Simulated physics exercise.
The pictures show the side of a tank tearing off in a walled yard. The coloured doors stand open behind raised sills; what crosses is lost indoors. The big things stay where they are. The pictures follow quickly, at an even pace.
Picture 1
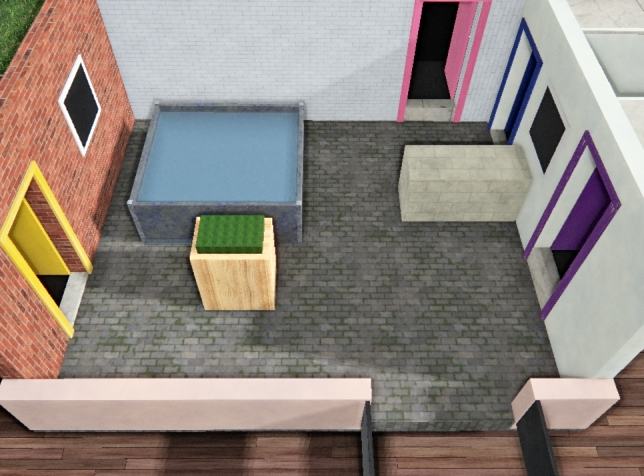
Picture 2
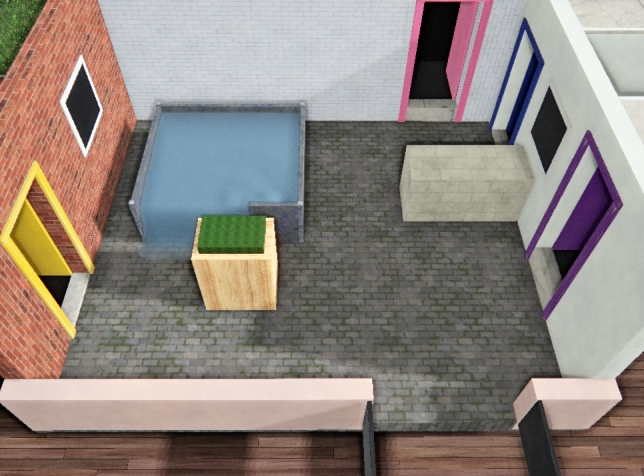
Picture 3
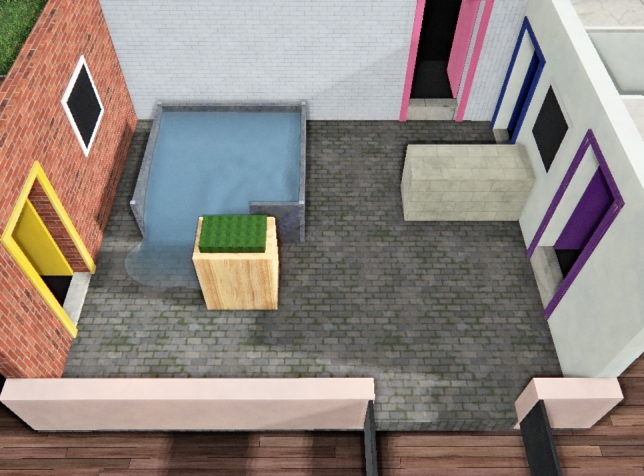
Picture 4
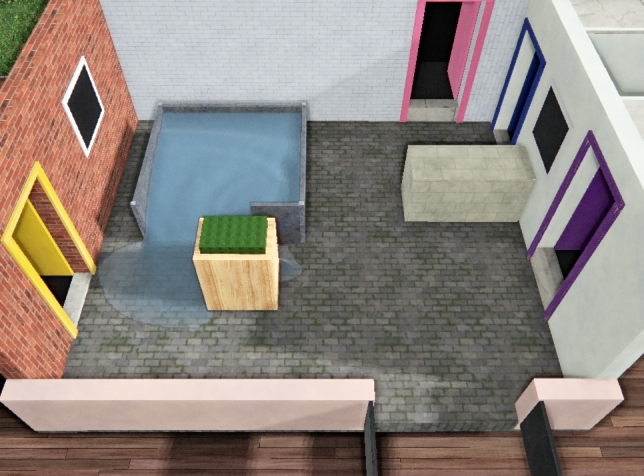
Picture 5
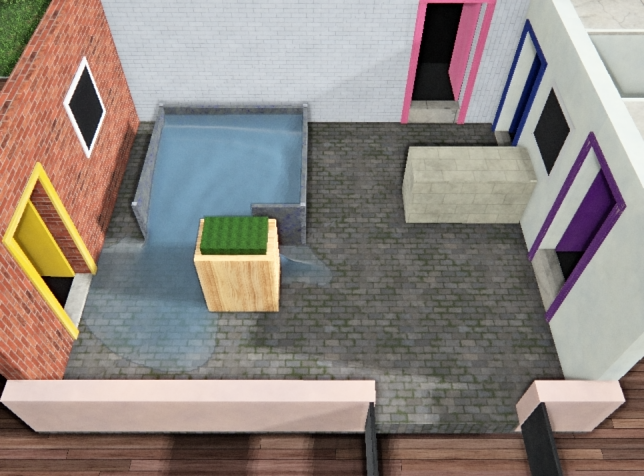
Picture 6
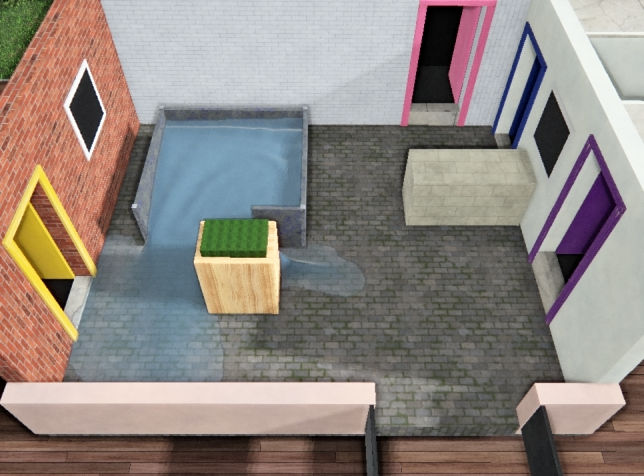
At the start, a tank of still blue water stands in a walled yard behind a wooden block topped with green. Part of the tank's front side gives way and water pours onto the dark paving. It spreads left and forward toward the low pink wall, while a smaller tongue slides out right of the block.
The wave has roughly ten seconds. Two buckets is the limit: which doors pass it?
The purple door admits no more than that; the blue door admits no more than that; the yellow door lets in a lot; the pink door admits no more than that.
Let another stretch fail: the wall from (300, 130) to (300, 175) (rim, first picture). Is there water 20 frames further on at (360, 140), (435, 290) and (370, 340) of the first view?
In that order: Wet, awash, covered.
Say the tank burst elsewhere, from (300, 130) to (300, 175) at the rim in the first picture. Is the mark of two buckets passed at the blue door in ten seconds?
In short: Blue lets more in.
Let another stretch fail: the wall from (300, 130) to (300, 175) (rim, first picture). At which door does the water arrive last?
That is the one in yellow.
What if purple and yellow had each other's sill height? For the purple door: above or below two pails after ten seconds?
One by one: Purple lets more in.
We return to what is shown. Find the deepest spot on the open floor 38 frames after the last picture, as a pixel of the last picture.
At about (570, 407).
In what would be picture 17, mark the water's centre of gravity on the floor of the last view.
Around (223, 256).
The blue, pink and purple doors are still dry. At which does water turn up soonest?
It is the purple door.
A moment on, water covers 35 % of the floor; the purple door not reached, the blue door not reached, the yellow door over two buckets in, the pink door not reached.
Next, water covers 55 % of the floor; the purple door wet at the sill, nothing in, the blue door not reached, the yellow door far over two buckets in, the pink door not reached.
Then, water covers 65 % of the floor; the purple door wet at the sill, nothing in, the blue door not reached, the yellow door far over two buckets in, the pink door wet at the sill, nothing in.
Later, water covers 80 % of the floor; the purple door wet at the sill, nothing in, the blue door not reached, the yellow door far over two buckets in, the pink door wet at the sill, nothing in.
In the end, water covers 95 % of the floor; the purple door wet at the sill, nothing in, the blue door wet at the sill, nothing in, the yellow door far over two buckets in, the pink door wet at the sill, nothing in.
